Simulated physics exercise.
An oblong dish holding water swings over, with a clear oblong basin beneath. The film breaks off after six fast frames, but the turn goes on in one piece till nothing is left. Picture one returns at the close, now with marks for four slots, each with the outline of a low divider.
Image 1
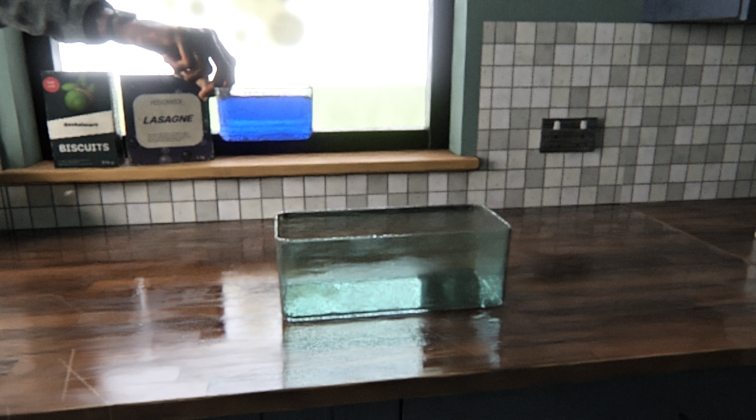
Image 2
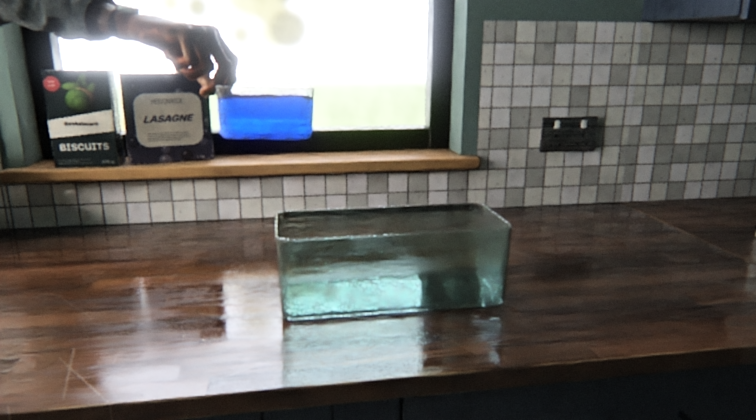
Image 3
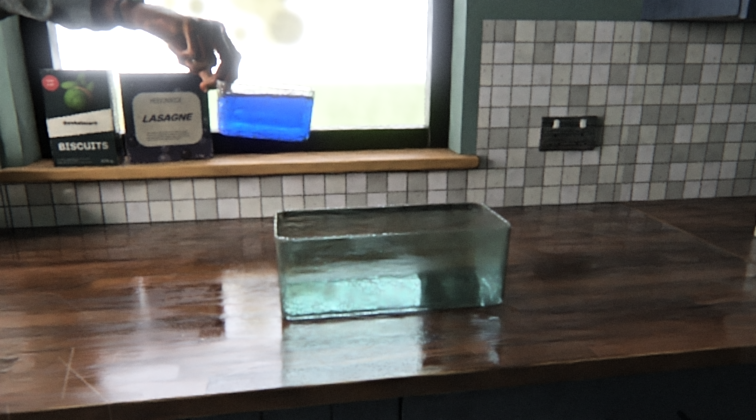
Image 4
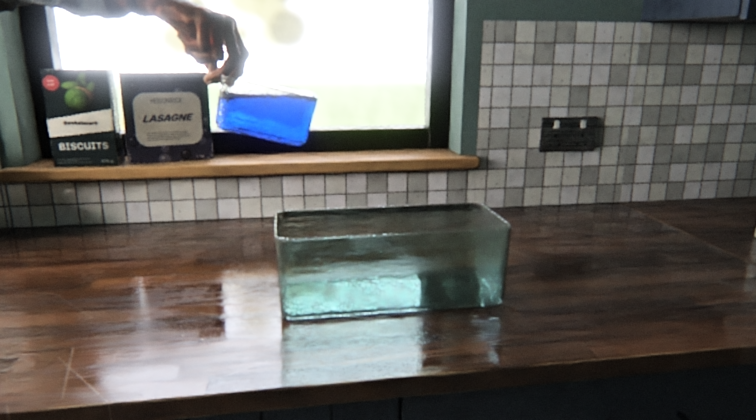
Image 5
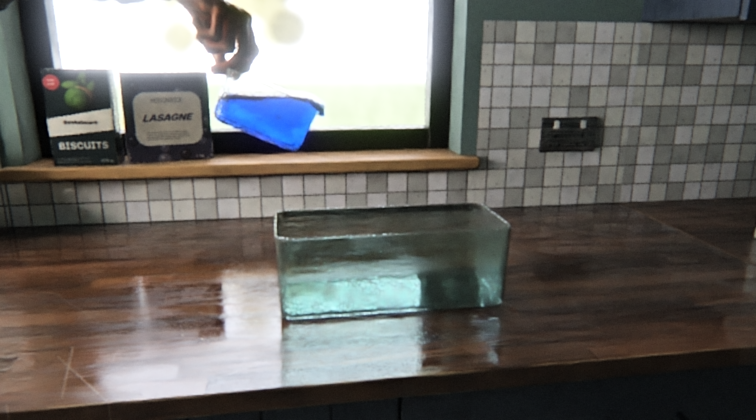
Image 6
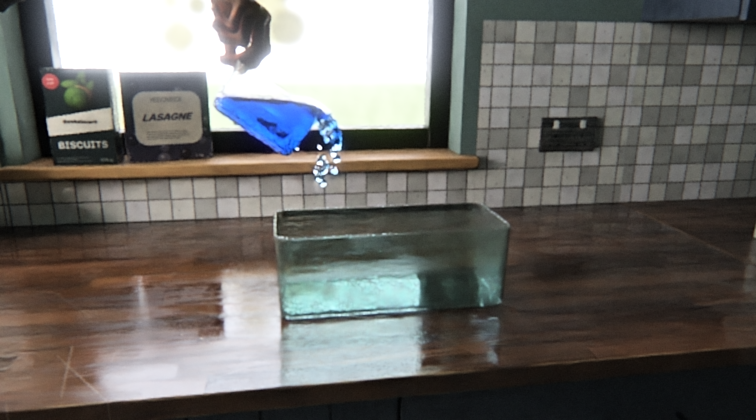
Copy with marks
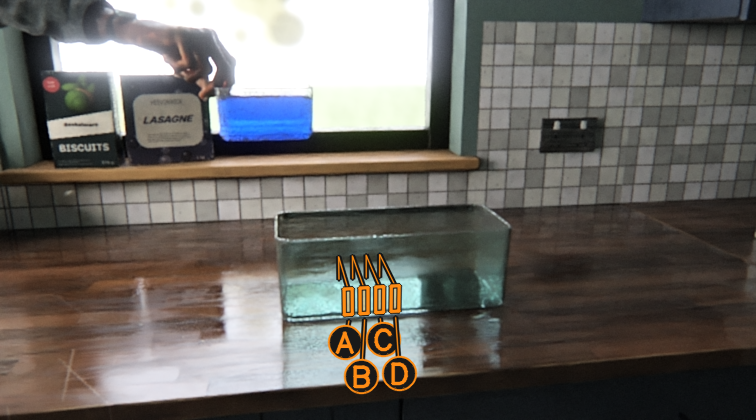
A blue dish held by a hand tips rightward, and water spills over its lip.
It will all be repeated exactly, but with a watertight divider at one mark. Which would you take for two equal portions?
Take C.
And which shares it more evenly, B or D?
Place B.
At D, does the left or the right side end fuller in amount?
More ends on the left.
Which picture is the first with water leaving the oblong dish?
In picture 5.
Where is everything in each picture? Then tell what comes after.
Upright, lip at (310, 85); basin from (281, 318) to (503, 303); nothing has left yet, in the first frame.
Upright, lip at (310, 85); nothing has left yet, in the second frame.
Tipped about 6°, lip at (312, 89); nothing has left yet, in the third frame.
Tipped about 14°, lip at (314, 95); nothing has left yet, in the fourth frame.
Tipped about 24°, lip at (316, 104); water is over the lip, down to (320, 112), in the fifth frame.
Tipped about 36°, lip at (316, 114); water is over the lip, down to (322, 181), in the sixth frame.
On the marked copy, A at (348, 320); B at (364, 319); C at (380, 318); D at (395, 317).
If A is chosen, about 22 % ends left of the wall and 76 % right of it.
If B is chosen, about 30 % ends left of the wall and 69 % right of it.
If C is chosen, about 46 % ends left of the wall and 53 % right of it.
If D is chosen, about 82 % ends left of the wall and 17 % right of it.
